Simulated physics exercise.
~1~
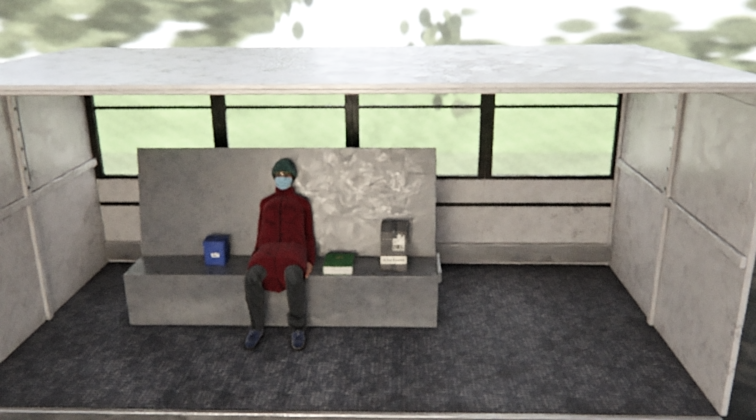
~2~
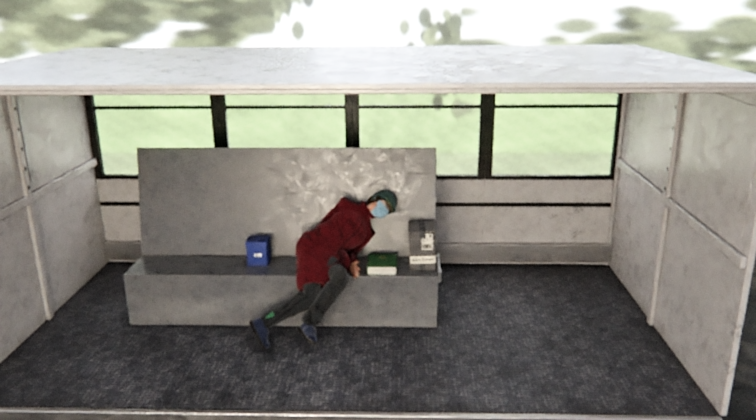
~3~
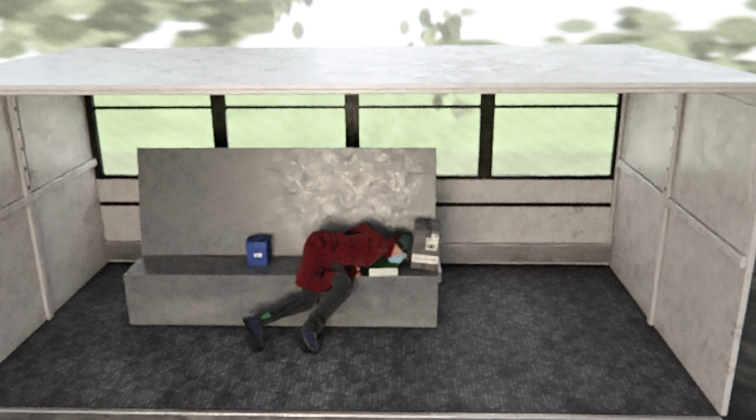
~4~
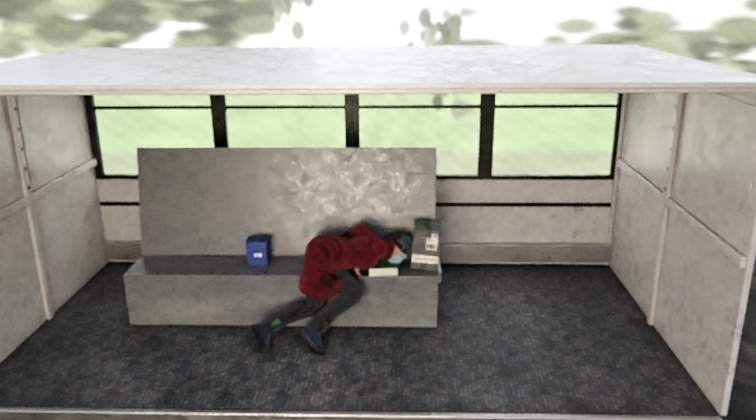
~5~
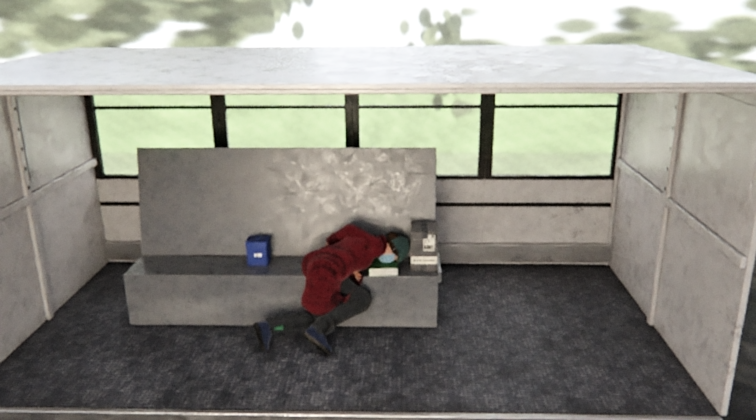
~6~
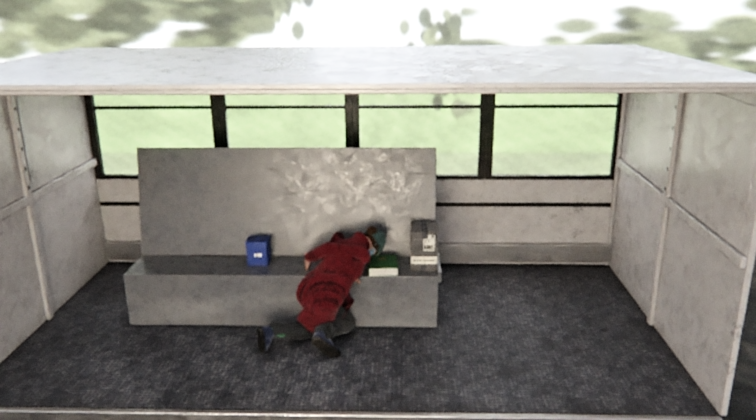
A masked person on a bench topples right onto the bags, then slumps toward the floor.
